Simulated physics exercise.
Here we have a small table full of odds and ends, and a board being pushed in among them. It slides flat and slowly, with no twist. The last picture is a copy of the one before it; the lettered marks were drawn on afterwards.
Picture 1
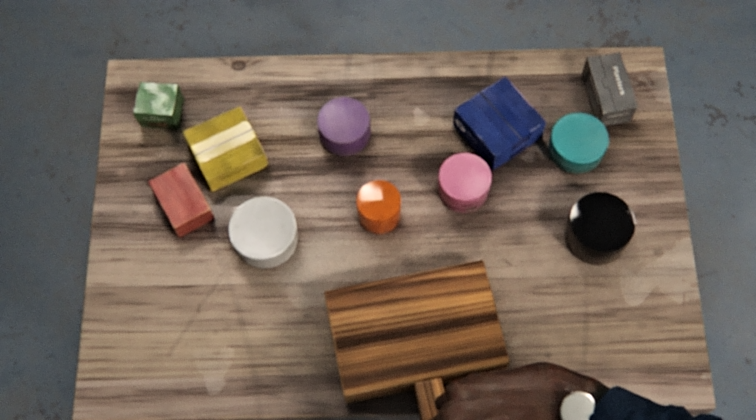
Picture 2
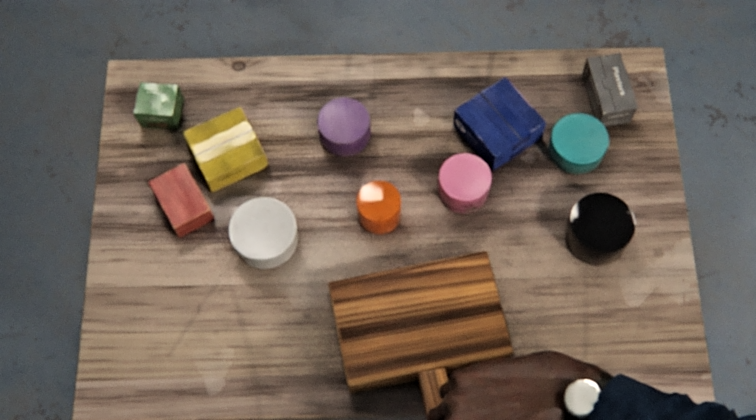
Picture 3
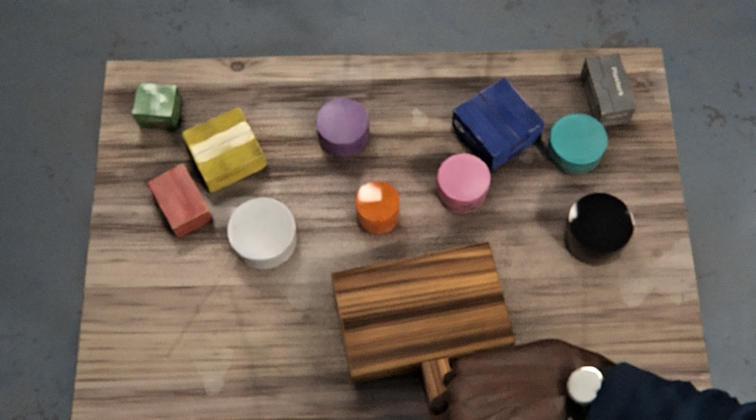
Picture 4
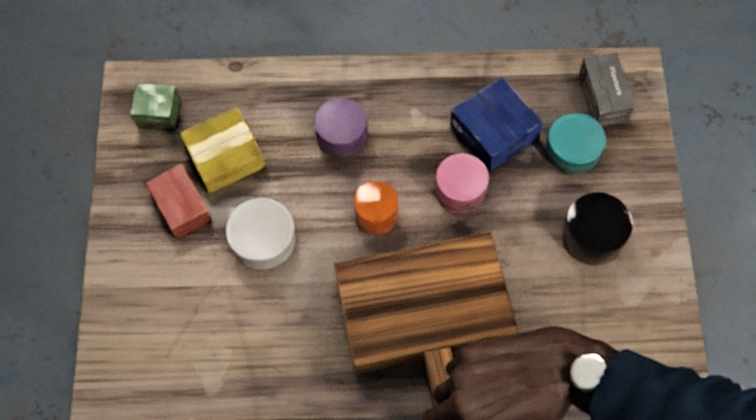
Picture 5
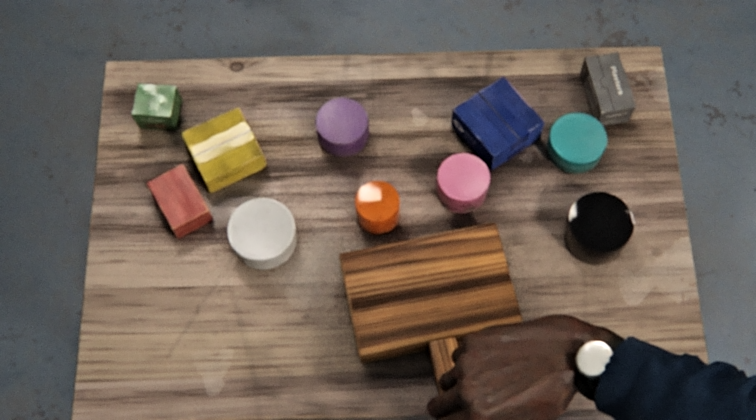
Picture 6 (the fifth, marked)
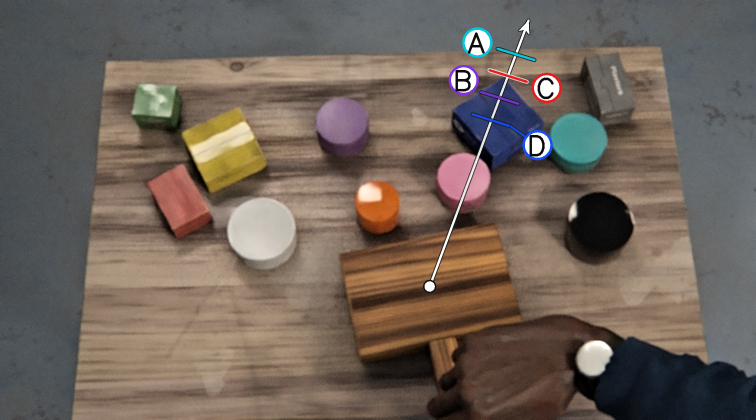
A hand slowly slides a striped wooden board up the table toward the orange pot.
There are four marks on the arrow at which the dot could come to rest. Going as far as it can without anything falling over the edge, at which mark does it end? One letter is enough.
At D, and not beyond.
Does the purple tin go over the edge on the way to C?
No.
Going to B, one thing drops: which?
It is the blue box.
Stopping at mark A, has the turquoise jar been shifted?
By then, yes.
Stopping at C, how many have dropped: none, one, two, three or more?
Two.
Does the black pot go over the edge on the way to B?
No.
On the marked copy, A at (516, 54); B at (500, 98); C at (508, 76); D at (491, 121); the arrow from (430, 287) to (528, 20); the white dot at (430, 287).
With D. Early on, board (453, 229); pink tub (455, 156); orange pot (376, 175).
Further on, board (475, 170); blue box (501, 88); pink tub (445, 105).
At the end, board (490, 128); blue box (504, 51); pink tub (442, 70); nothing has fallen.
As for the rest, A drops the blue box and pink tub; B drops the blue box; C drops the blue box and pink tub.
